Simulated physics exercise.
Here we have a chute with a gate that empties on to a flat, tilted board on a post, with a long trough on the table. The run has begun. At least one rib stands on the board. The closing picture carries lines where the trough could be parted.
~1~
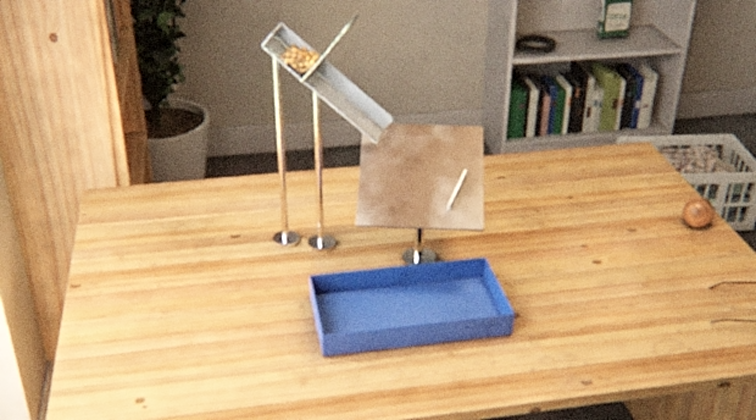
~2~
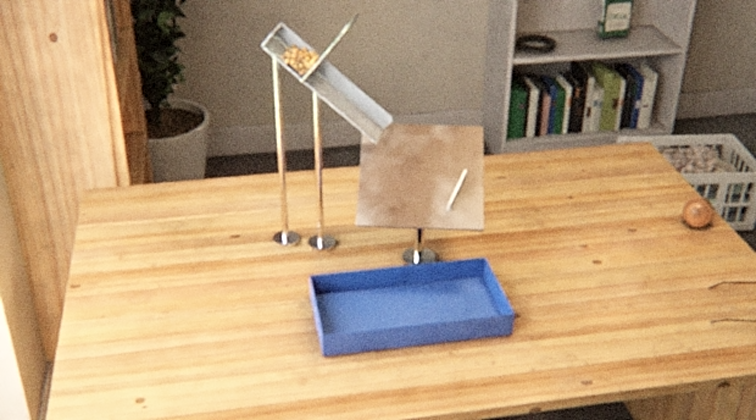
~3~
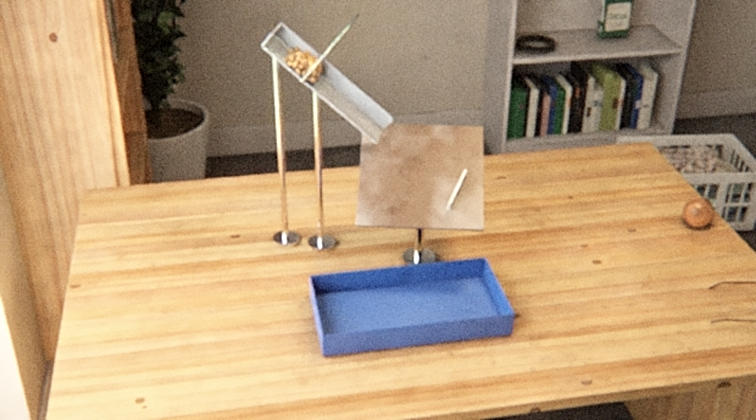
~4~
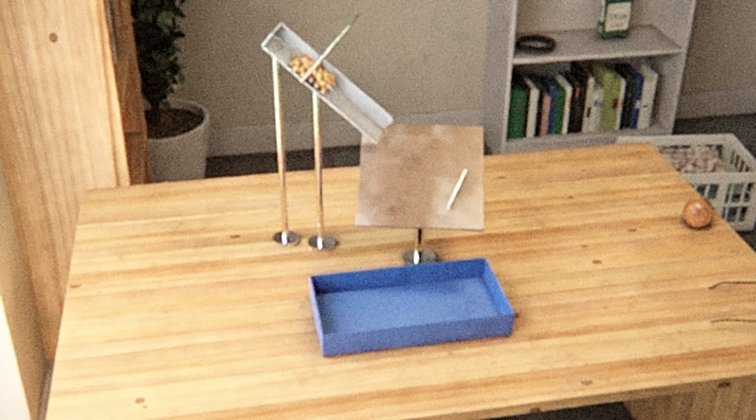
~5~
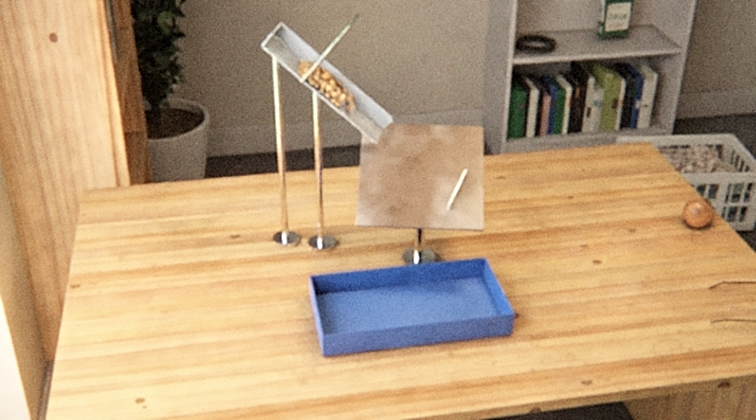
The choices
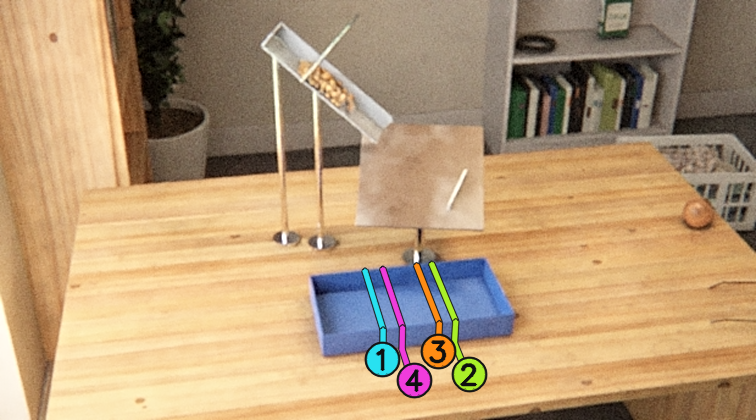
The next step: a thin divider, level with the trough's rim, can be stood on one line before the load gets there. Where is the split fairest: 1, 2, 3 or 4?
Use line 3.
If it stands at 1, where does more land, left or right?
More lands on the right.
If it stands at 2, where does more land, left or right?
The left side.
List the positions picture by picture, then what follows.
The first picture shows load behind the gate at (304, 61), round wooden beads; lip of the chute at (380, 137), sloping fairly steeply.
The second picture shows middle of the board at (421, 174), tilted fairly steeply; middle of its low edge at (419, 227); of its high edge at (423, 125).
The third picture shows front corners of the trough at (323, 335) and (514, 314), empty; front of the load at (317, 77).
The fourth picture shows middle of the load at (312, 72); its front at (333, 84), about a quarter of the way to the lip; rib from (466, 170) to (449, 205).
The fifth picture shows middle of the load at (326, 82); its front at (350, 108), about half of the way to the lip.
On the marked copy, line 1 crosses the front rim at (382, 328); line 2 crosses the front rim at (455, 320); line 3 crosses the front rim at (439, 322); line 4 crosses the front rim at (402, 326).
With 1, of what is caught, a small part on the left of the divider, nearly all on the right.
With 2, of what is caught, most on the left of the divider, about a quarter on the right.
With 3, of what is caught, about half on the left of the divider, about half on the right.
With 4, of what is caught, a small part on the left of the divider, nearly all on the right.
